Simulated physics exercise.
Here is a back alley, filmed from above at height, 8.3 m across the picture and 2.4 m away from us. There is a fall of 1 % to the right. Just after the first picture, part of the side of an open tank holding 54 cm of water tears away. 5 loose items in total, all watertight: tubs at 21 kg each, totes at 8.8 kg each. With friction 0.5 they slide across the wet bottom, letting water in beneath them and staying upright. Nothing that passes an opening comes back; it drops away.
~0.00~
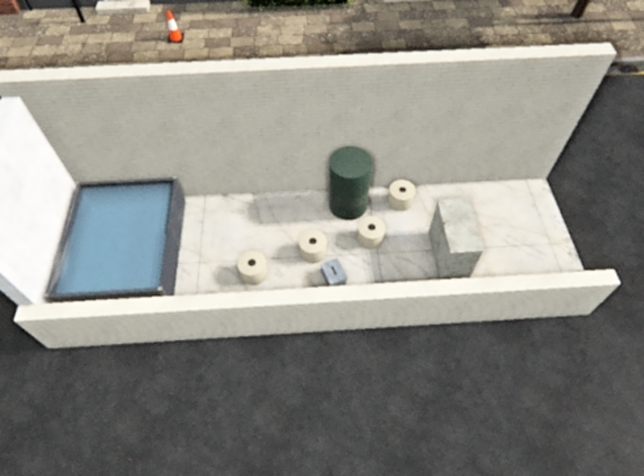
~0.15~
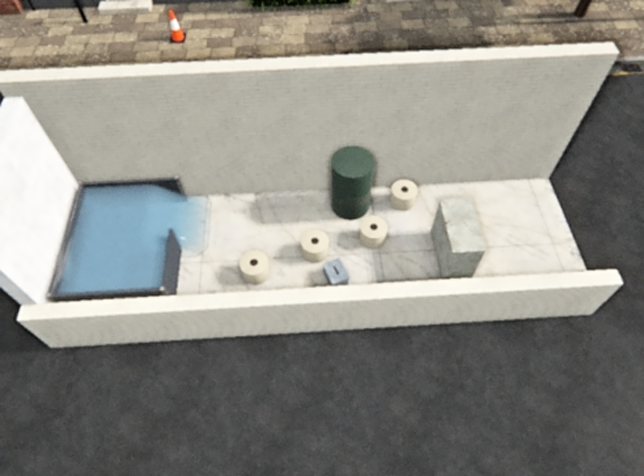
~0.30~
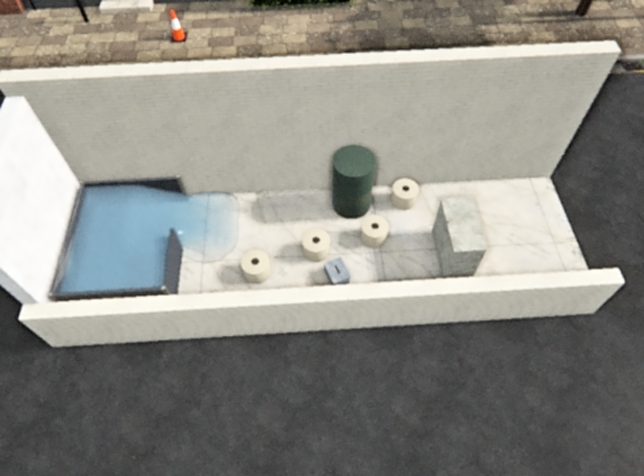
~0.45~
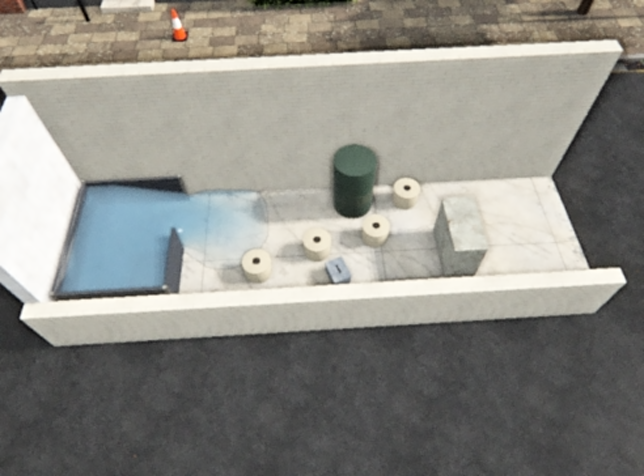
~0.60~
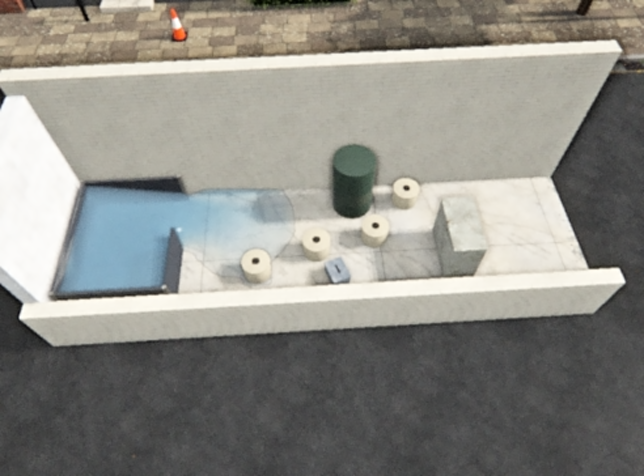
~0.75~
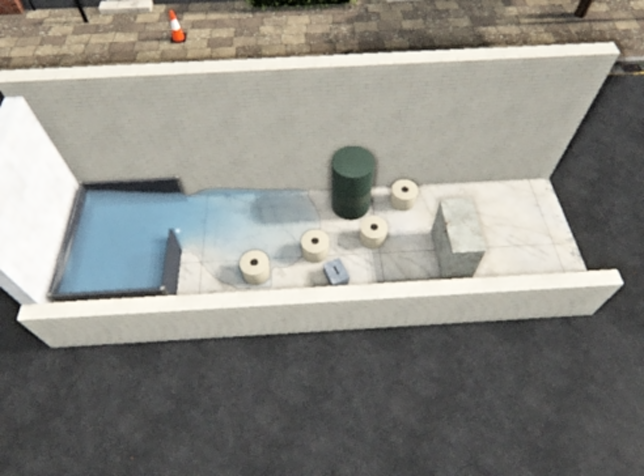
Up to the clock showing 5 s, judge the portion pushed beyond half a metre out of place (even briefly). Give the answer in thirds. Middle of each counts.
One to two thirds.
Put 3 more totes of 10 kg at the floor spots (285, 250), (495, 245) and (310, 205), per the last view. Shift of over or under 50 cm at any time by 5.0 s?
Well, the first one's too far, the next one's not that far and the last one's too far.
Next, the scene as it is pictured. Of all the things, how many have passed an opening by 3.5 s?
By then 0.
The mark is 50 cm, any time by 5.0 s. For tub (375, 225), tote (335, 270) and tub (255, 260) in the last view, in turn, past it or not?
Going one by one: Goes farther, goes farther, stays closer.
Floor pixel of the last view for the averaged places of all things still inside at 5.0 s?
Around (385, 231).
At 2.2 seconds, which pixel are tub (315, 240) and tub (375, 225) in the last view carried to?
Roughly (369, 259), then roughly (416, 235).
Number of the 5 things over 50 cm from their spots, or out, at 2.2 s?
2.
After 1.1 s 0 of 5 are over 50 cm from their spots; 0 afloat.
After 2.2 s 2 of 5 are over 50 cm from their spots; 1 afloat.
After 3.5 s 3 of 5 are over 50 cm from their spots; 3 afloat.
After 5.0 s 3 of 5 are over 50 cm from their spots, and 3 have been at some point; 1 afloat.
